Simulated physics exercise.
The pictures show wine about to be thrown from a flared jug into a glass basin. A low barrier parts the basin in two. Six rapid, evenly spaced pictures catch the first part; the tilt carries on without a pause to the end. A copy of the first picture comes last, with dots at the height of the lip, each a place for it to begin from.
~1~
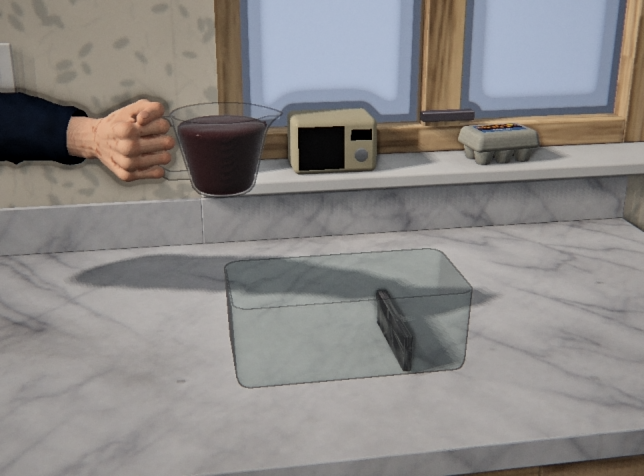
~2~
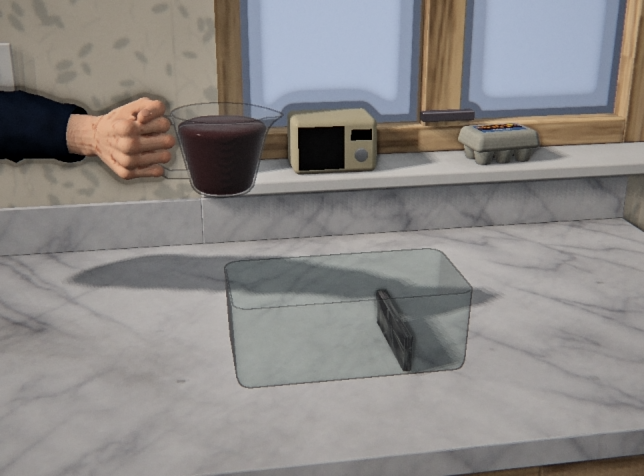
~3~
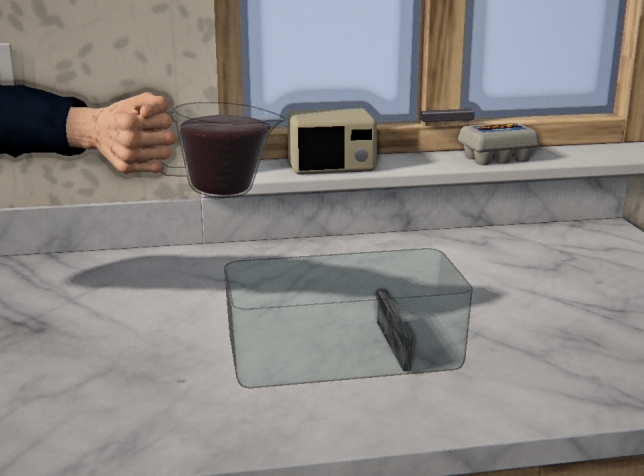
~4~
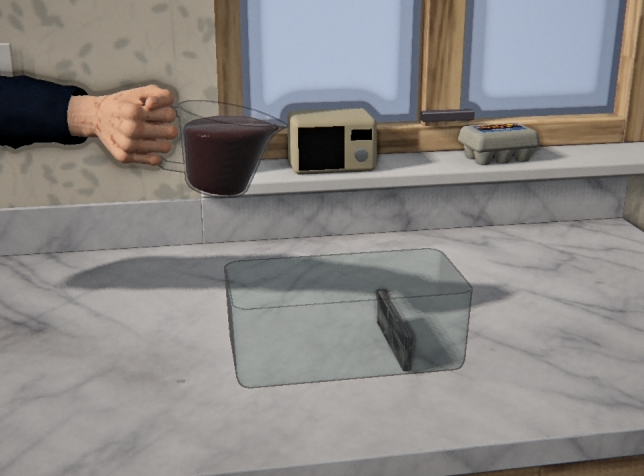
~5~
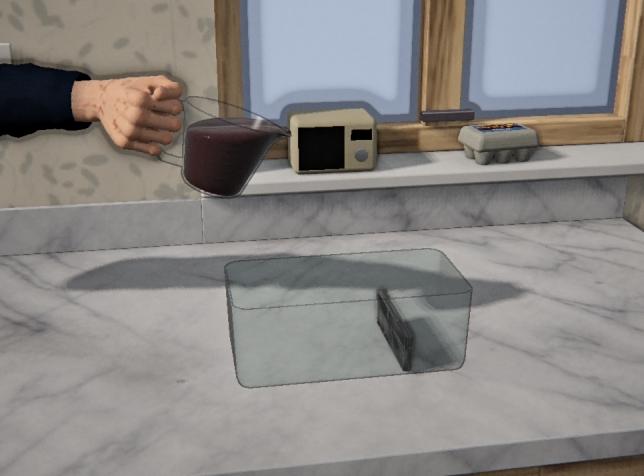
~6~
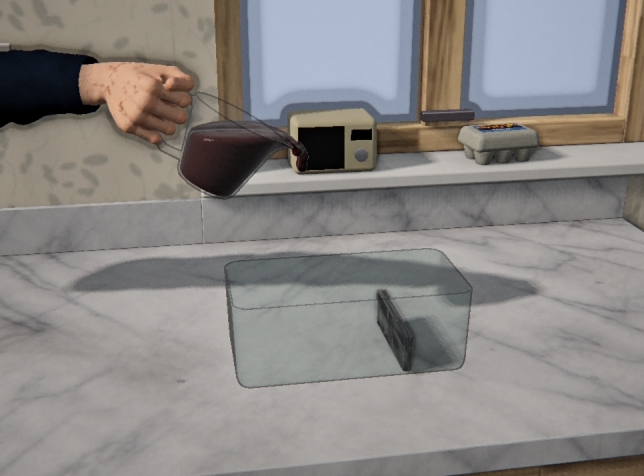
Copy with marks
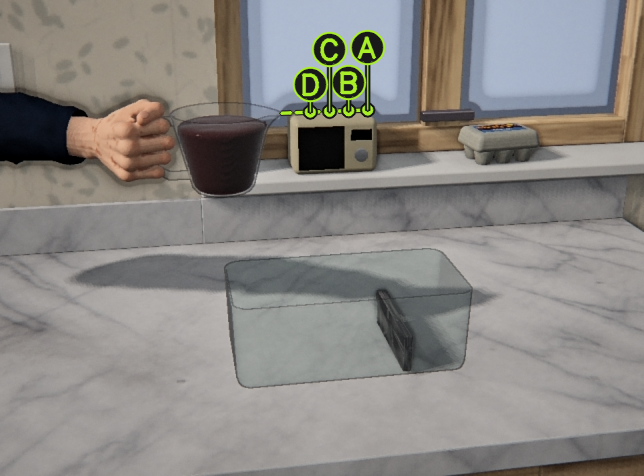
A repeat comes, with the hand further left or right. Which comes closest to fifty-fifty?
It is B.
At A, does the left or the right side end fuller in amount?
The right one.
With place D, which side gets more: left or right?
The left one.
On the marked copy, A at (367, 109); B at (348, 110); C at (329, 111); D at (310, 112).
With A, about 28 % ends left of the wall and 69 % right of it; 3 % is lost outside.
With B, about 51 % ends left of the wall and 47 % right of it.
With C, about 81 % ends left of the wall and 16 % right of it; 3 % is lost outside.
With D, about 94 % ends left of the wall and 3 % right of it; 3 % is lost outside.
